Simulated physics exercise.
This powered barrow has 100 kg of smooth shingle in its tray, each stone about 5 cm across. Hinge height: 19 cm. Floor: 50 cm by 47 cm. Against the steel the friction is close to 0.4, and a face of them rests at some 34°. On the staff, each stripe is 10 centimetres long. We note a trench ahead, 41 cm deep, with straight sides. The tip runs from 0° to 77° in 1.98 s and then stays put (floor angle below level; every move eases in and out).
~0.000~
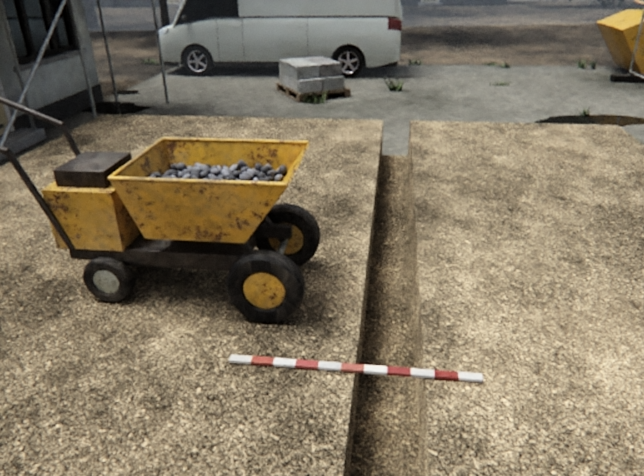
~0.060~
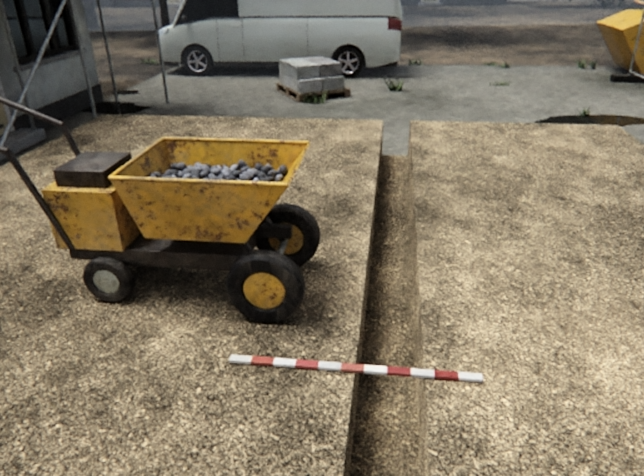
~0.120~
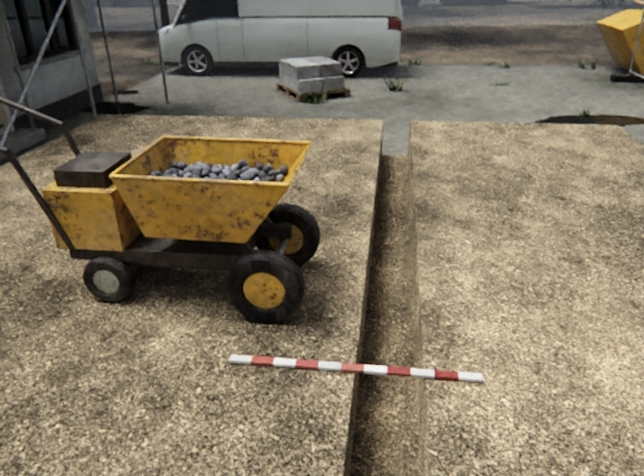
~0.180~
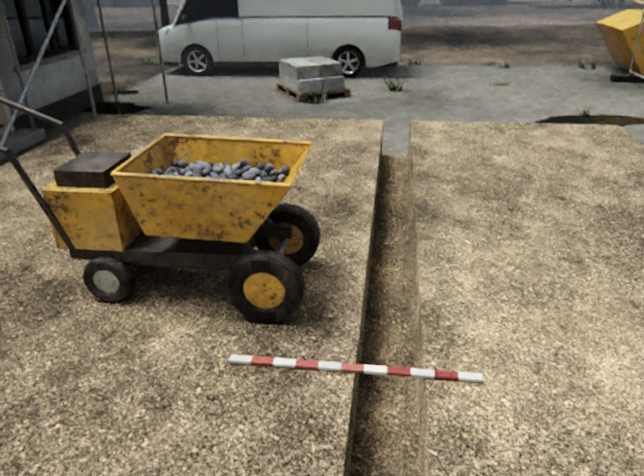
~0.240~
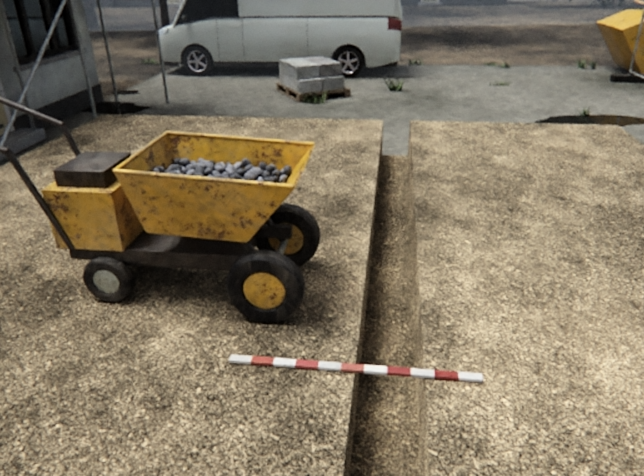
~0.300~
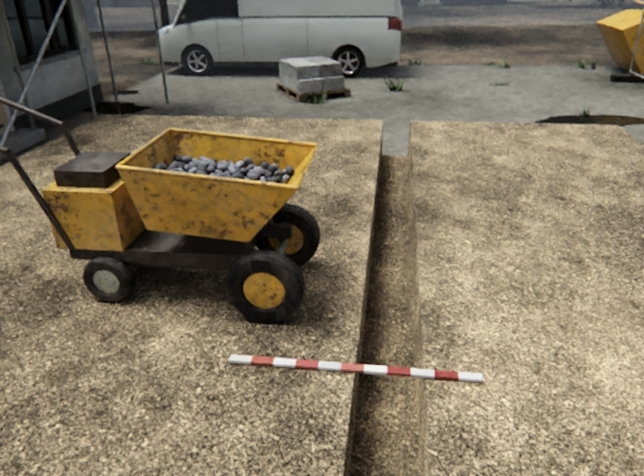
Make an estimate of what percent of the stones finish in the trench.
About 57 percent.
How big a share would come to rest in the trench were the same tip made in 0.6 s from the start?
It would come to roughly 35 per cent.
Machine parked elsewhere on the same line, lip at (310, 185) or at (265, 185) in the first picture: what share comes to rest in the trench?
First place: Near 30%; second place: Near 90%.
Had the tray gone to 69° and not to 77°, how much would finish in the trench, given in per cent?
Roughly 65 per cent would end in the trench.
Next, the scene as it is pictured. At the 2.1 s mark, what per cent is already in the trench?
Roughly 35% by that time.
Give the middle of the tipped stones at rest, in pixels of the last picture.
Their middle ends up near (412, 342).
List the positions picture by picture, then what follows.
The tray is at 0°, its lip at (287, 185); the top of the load is at (207, 173), in the first picture.
The tray is at 0°, its lip at (288, 185); the top of the load is at (207, 173); the stones move at 0.1 m/s on average, in the second picture.
Lip at (289, 185), floor tilted 1°, highest stones at (208, 172); the stones move at 0.1 m/s on average, in the third picture.
Lip at (291, 186), floor tilted 2°, highest stones at (201, 170); the stones move at 0.2 m/s on average, in the fourth picture.
Lip at (294, 187), floor tilted 3°, highest stones at (203, 168); the stones move at 0.2 m/s on average, in the fifth picture.
The tray is at 5°, its lip at (298, 188); the top of the load is at (198, 167); the stones move at 0.3 m/s on average, in the sixth picture.
After 1.5 s the floor is at 65°; 98 % in the tray, 2 % in the trench; the foremost stones are at (400, 263).
After 2.1 s the floor is at 77°; 30 % in the tray, 34 % in the trench, 36 % past the trench; the foremost stones are at (540, 305).
After 2.4 s the floor is at 77°; 6 % in the tray, 50 % in the trench, 44 % past the trench; the foremost stones are at (586, 305).
After 4.4 s the floor is at 77°; 0 % in the tray, 57 % in the trench, 43 % past the trench; the foremost stones are at (601, 307).
